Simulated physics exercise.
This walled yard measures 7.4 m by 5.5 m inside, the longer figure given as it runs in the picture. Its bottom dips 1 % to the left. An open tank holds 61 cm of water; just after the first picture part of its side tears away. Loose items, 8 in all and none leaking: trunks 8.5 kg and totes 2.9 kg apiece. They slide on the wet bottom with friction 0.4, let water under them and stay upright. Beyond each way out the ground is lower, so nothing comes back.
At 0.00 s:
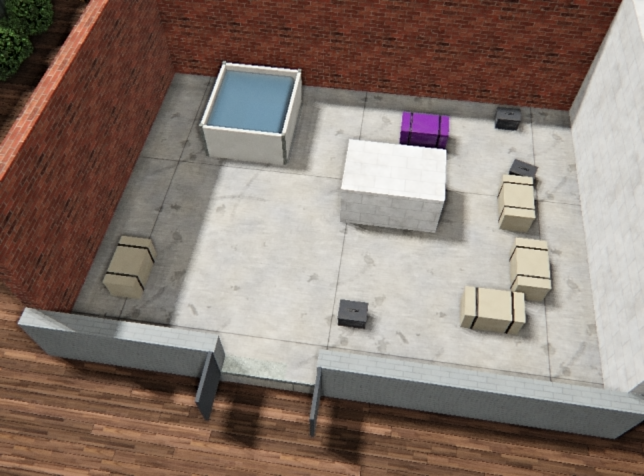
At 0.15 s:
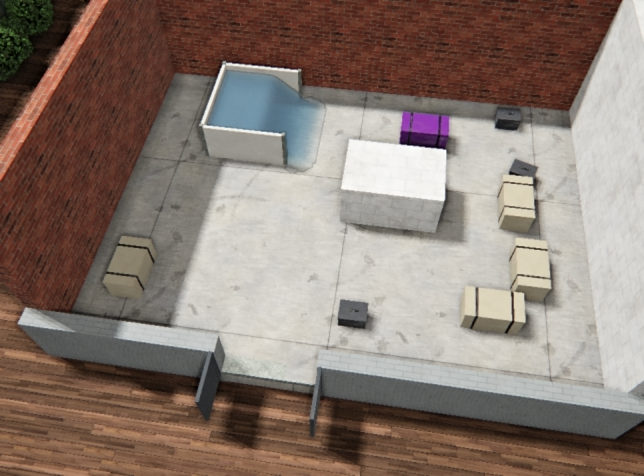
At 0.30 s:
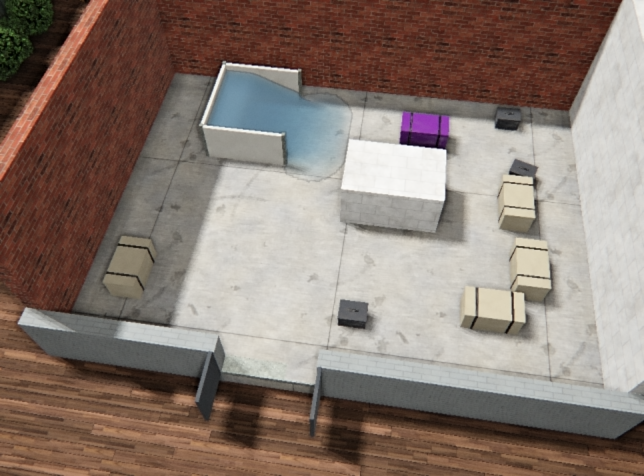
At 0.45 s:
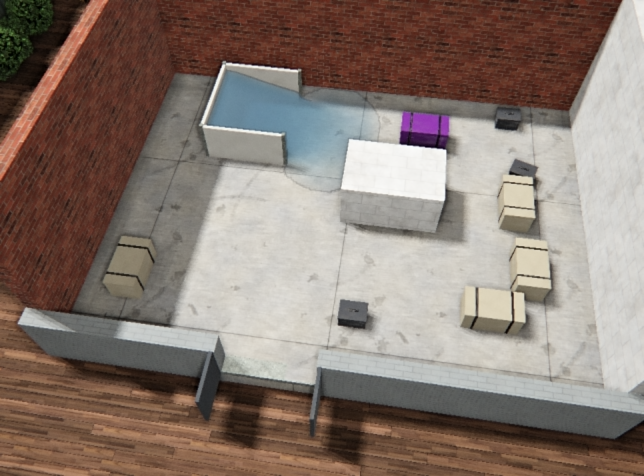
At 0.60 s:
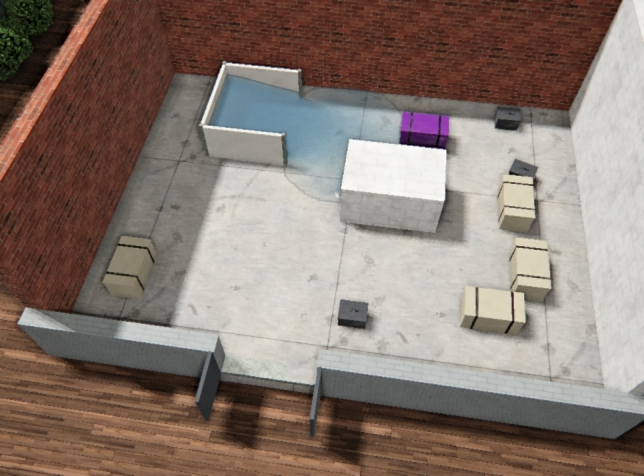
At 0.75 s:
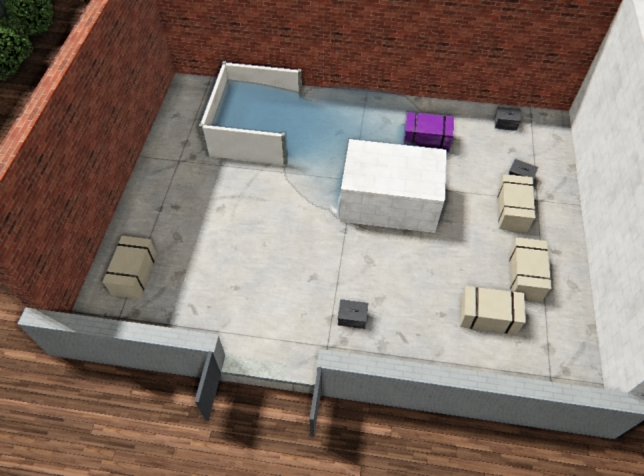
Walled yard with a broken tank releasing water across the concrete floor, spreading around a white block and nudging a purple trunk slightly.
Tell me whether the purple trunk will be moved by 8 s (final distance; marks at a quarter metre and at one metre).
The purple trunk travels far.
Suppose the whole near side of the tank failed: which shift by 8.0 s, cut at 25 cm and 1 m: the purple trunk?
In that case the purple trunk holds its place.
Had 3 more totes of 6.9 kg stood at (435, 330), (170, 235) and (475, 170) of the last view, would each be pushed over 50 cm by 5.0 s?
In turn: Under, short of it, past it.
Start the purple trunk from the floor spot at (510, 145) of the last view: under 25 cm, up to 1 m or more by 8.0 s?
It travels far.
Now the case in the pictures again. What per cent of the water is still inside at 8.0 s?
About 96 per cent.
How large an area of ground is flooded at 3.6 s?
About 24 m2.
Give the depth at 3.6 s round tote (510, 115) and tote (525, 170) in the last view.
About 18 and 10 cm.
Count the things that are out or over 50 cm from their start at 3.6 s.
3 of them.
After 1.6 s the purple trunk is near (520, 129), 1.6 m from its start, aground; 0 of 8 are out; 0 afloat.
After 3.6 s the purple trunk is near (548, 174), 2.1 m from its start, afloat; 0 of 8 are out; 4 afloat.
After 5.6 s the purple trunk is near (478, 274), 3.0 m from its start, afloat; 0 of 8 are out; 5 afloat.
After 8.0 s the purple trunk is near (359, 280), 3.3 m from its start, aground; 0 of 8 are out; 6 afloat.
